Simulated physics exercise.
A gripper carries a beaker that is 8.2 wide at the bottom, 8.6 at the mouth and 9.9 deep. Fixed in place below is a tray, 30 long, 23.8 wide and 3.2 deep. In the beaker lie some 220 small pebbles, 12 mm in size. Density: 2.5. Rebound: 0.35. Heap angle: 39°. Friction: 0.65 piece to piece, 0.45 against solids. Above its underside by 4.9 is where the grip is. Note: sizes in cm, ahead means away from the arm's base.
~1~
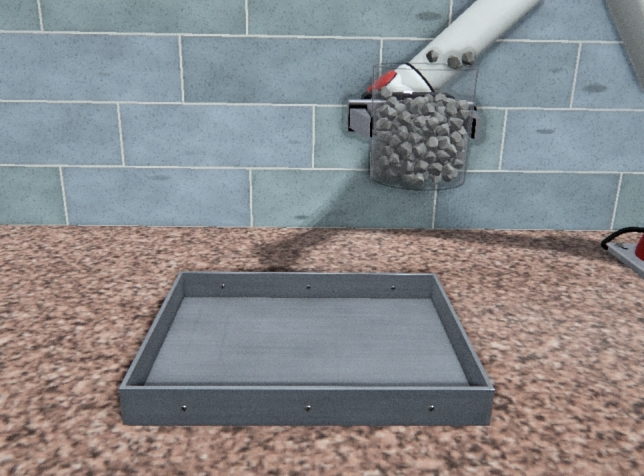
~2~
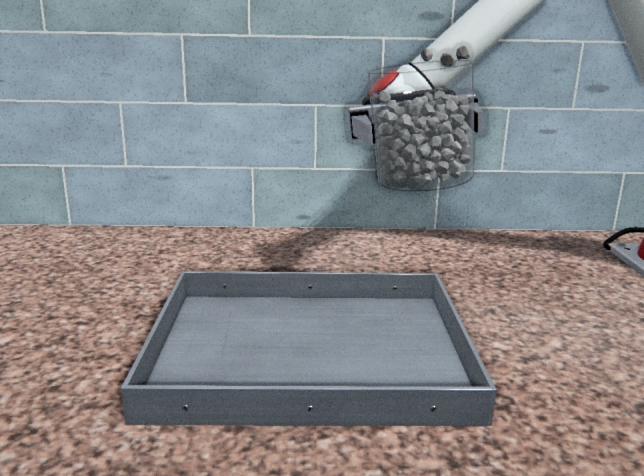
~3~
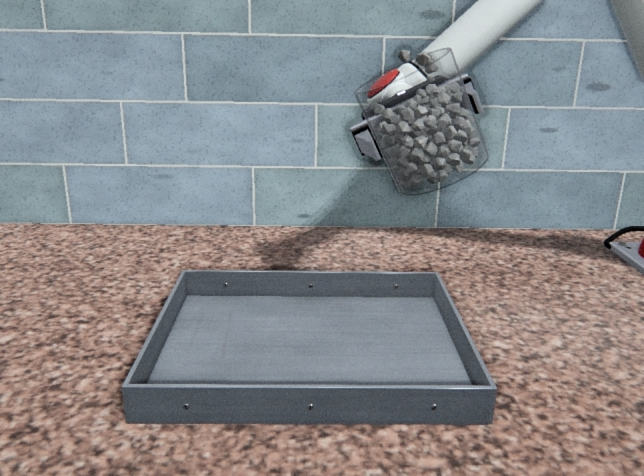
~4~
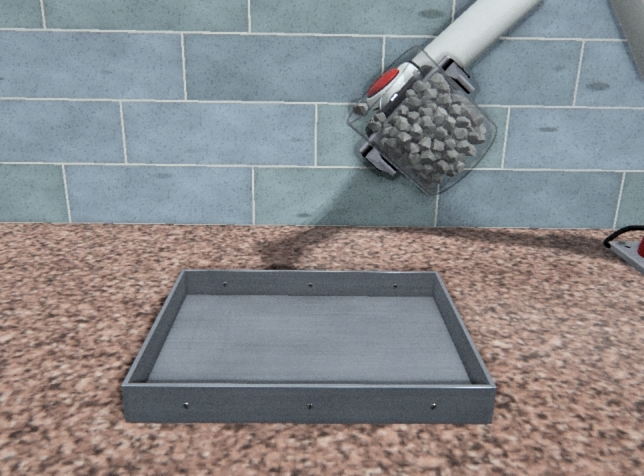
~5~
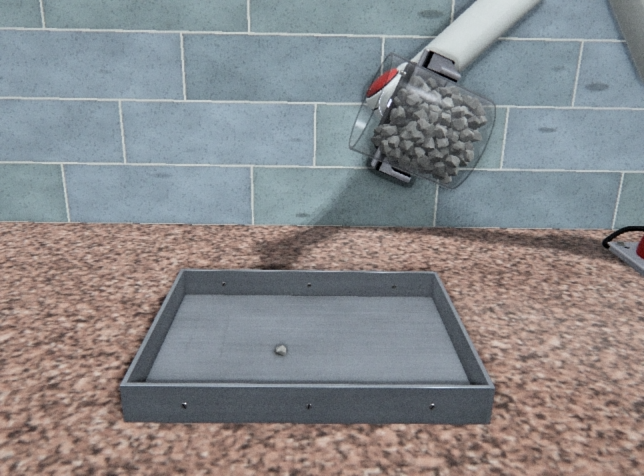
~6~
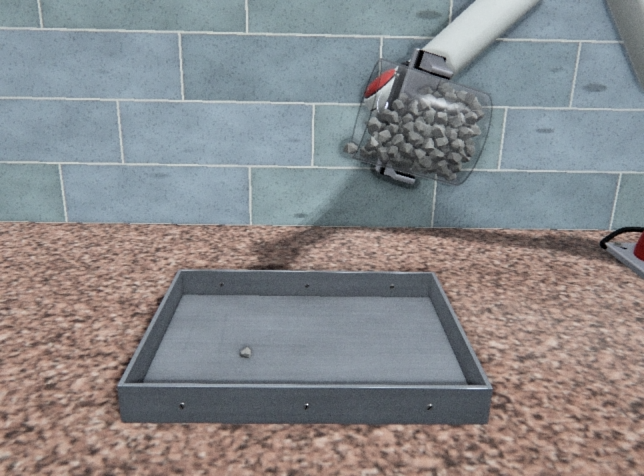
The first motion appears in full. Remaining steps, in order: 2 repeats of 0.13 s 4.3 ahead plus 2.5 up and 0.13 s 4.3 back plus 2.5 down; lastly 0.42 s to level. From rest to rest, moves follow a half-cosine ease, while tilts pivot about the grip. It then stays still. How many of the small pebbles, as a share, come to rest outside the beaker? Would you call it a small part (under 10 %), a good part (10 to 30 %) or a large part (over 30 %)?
I'd call it a large part.
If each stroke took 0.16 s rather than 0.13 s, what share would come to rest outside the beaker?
I'd expect some 35 per cent.
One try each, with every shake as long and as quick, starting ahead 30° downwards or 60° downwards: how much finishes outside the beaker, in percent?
Result: Approx. 15 % and 5 %, one try each.
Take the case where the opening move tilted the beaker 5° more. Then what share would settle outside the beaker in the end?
Then about 70 per cent.
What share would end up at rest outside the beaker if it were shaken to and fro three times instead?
In that case it would be near 75 percent.
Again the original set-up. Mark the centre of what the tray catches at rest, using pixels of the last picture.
In the final picture, somewhere near (272, 342).
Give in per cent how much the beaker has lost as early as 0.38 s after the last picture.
Share gone by then: Close to 40 %.
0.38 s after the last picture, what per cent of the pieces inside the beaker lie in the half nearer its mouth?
Some 45 percent is in that half.
Then, 0.38 s later, tilted 75° forward, highest piece 26 above the table; 135 in the beaker, 72 in the tray, 10 in flight or on a rim.
Then, 0.75 s later, tilted 31° forward, highest piece 26 above the table; 135 in the tray, 81 in the beaker, 1 on the table or floor.
Then, 1.14 s later, level, highest piece 23 above the table; 135 in the tray, 81 in the beaker, 1 on the table or floor.
Then, 2.19 s later, level, highest piece 23 above the table; 135 in the tray, 81 in the beaker, 1 on the table or floor.
At rest, 135 in the tray, 81 in the beaker, 1 on the table or floor. That is 63 % outside the beaker.
